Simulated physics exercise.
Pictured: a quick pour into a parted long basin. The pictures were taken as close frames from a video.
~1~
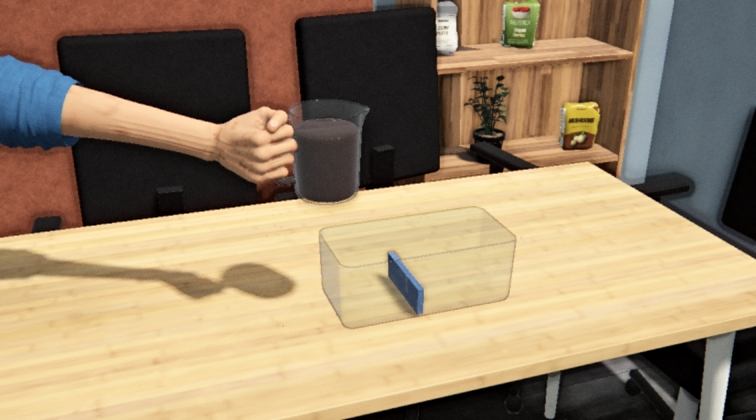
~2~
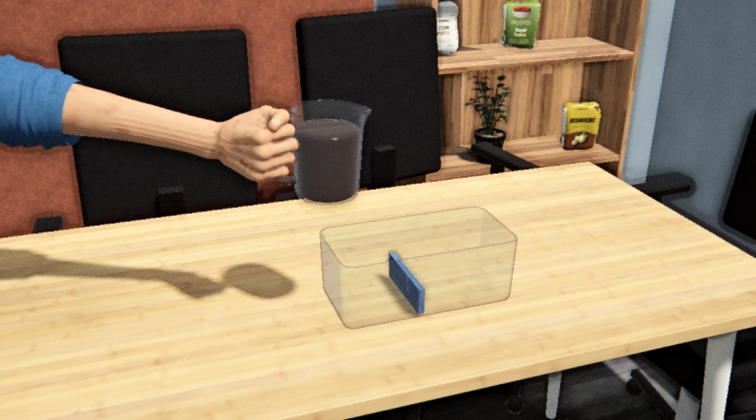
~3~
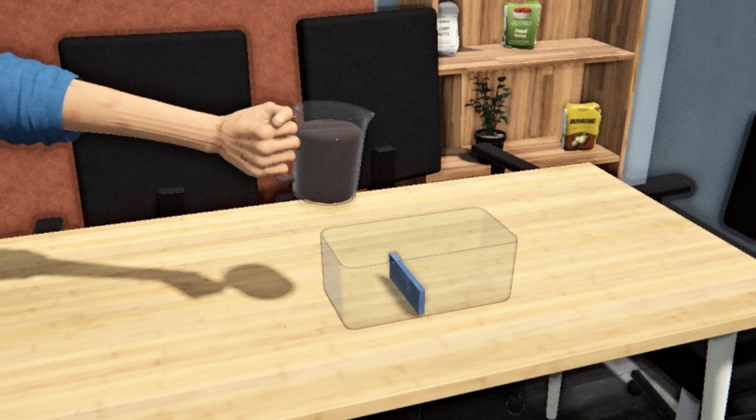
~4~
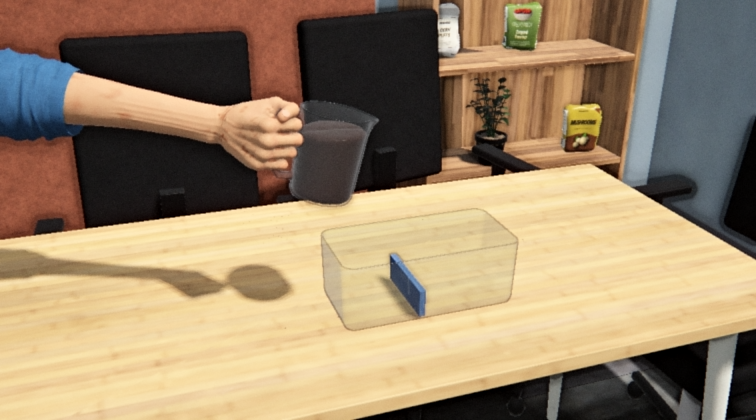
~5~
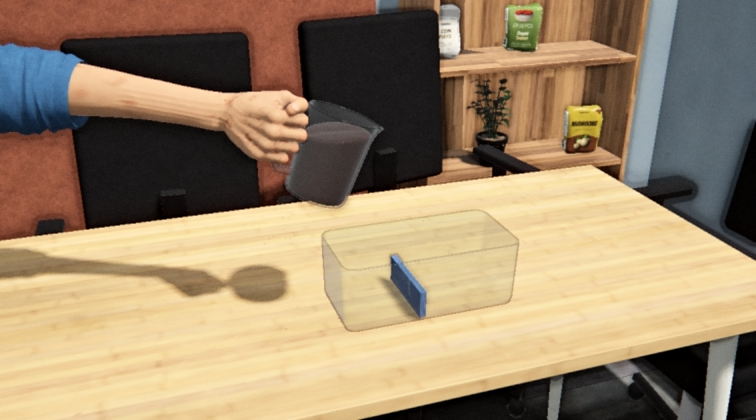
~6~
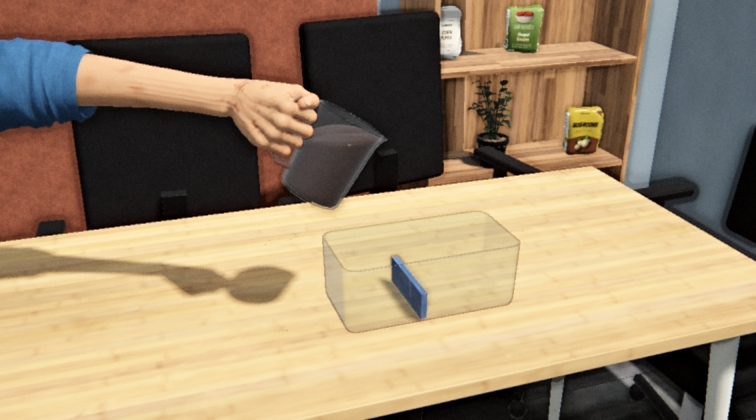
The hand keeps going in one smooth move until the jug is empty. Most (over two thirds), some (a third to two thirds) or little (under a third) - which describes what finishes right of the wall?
Most.
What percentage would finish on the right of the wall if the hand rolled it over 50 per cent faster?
About 85 per cent would end up there.
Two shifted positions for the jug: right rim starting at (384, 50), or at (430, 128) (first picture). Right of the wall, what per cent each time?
Around 90 percent first, around 90 percent second.
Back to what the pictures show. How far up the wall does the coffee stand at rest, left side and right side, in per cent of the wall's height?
On the left 10 %, on the right 60 %.
A moment on, the jug is tipped on its side and 73 per cent is still to pour, 0 is left of the wall and 5 right of it.
Next, the jug is tipped on its side and 30 per cent is still to pour, 2 is left of the wall and 44 right of it.
Then the jug is tipped on its side and 10 per cent is still to pour, 2 is left of the wall and 79 right of it.
Later the jug is tipped on its side and 3 per cent is still to pour, 5 is left of the wall and 89 right of it.
At rest 9 per cent lies left of the wall, 89 right of it and 1 outside.
